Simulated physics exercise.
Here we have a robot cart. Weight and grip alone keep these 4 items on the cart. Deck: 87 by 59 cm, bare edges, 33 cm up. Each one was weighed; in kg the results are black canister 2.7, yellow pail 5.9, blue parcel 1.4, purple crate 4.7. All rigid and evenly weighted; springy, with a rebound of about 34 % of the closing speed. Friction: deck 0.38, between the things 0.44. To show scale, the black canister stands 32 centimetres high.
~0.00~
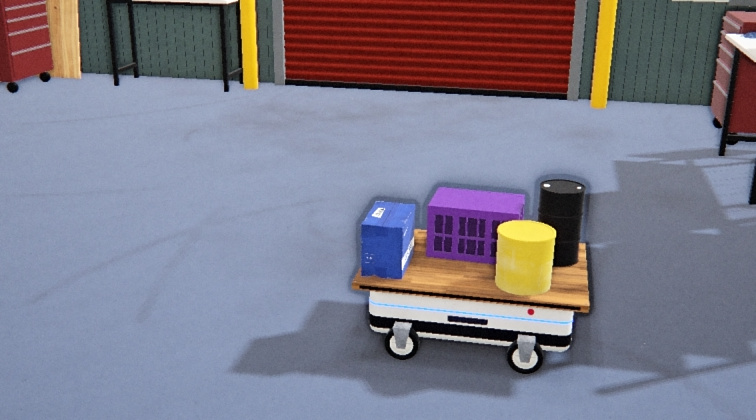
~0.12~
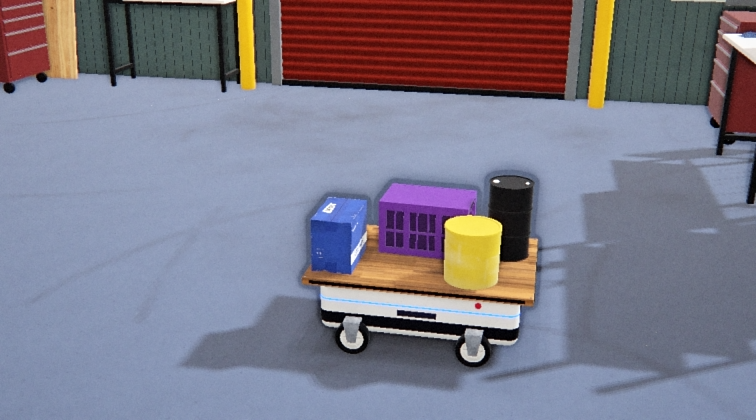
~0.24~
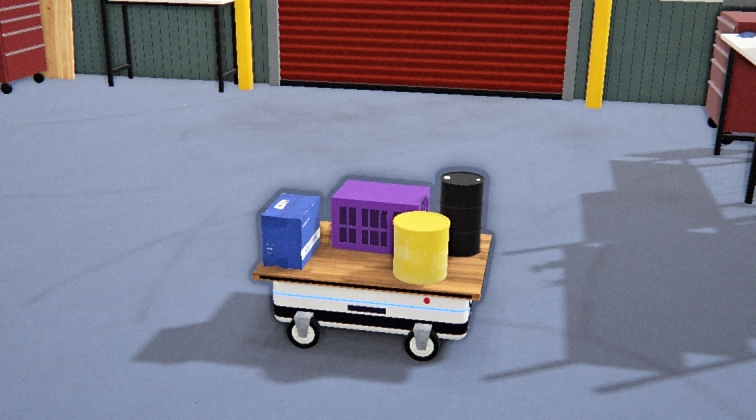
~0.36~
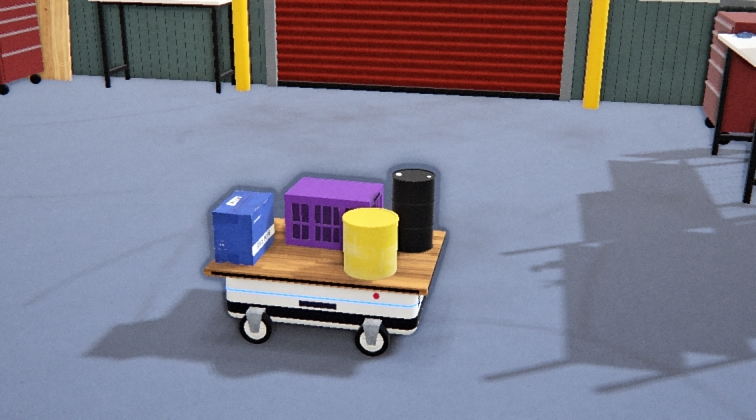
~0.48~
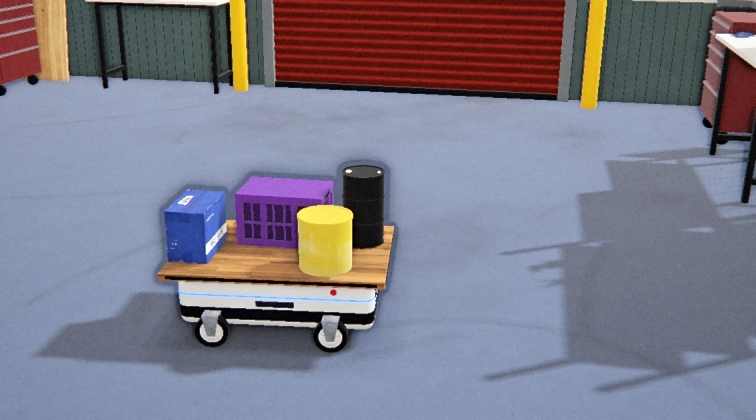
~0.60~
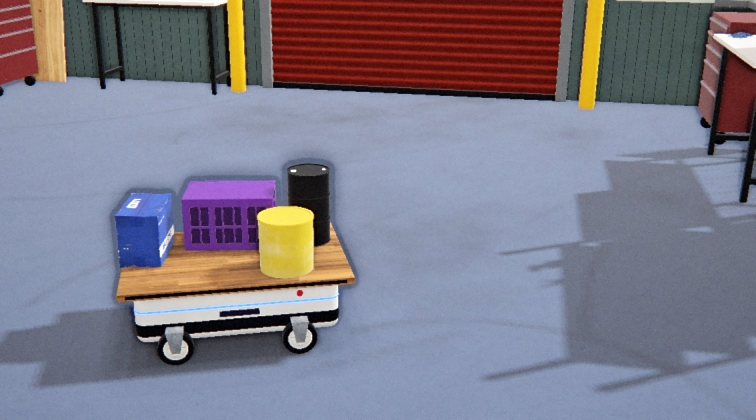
A wheeled robot cart carrying a blue parcel, purple crate, yellow pail and black canister rolls left across a workshop floor, turning slightly.
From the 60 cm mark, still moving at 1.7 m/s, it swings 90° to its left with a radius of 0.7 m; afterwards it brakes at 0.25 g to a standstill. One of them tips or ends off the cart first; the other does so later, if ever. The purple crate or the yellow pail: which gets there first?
The former one of the two.
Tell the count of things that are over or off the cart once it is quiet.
The tally is 3.
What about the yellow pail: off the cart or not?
Yellow pail: Stays in bounds.
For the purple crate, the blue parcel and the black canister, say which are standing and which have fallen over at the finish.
The purple crate falls over; the blue parcel topples; the black canister topples.
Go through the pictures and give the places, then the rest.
Cart 0 cm along; purple crate (476, 226); yellow pail (525, 258), in the first frame.
Cart 20 cm along; black canister (509, 218); blue parcel (340, 235), in the second frame.
Cart 41 cm along; black canister (461, 214); blue parcel (292, 231), in the third frame.
Cart 61 cm along; black canister (413, 211); blue parcel (245, 227), in the fourth frame.
Cart 82 cm along, turned 6°; blue parcel (197, 226) moved 5 cm; black canister (363, 207), in the fifth frame.
Cart 102 cm along, turned 22°; purple crate (231, 215) moved 6 cm; yellow pail (286, 242), in the sixth frame.
After 0.90 s, cart 153 cm along, turned 64°; blue parcel and purple crate now off the cart; black canister moved 9 cm.
After 1.20 s, cart 204 cm along, turned 90°; black canister now off the cart.
After 1.60 s, cart 250 cm along, turned 90°.
In the end (2.3 s), off the cart, black canister, blue parcel and purple crate; yellow pail under 10 cm from the start. At the end, from the last picture's camera, yellow pail near (47, 404). Purple crate went at 0.84 s; yellow pail was never lost.
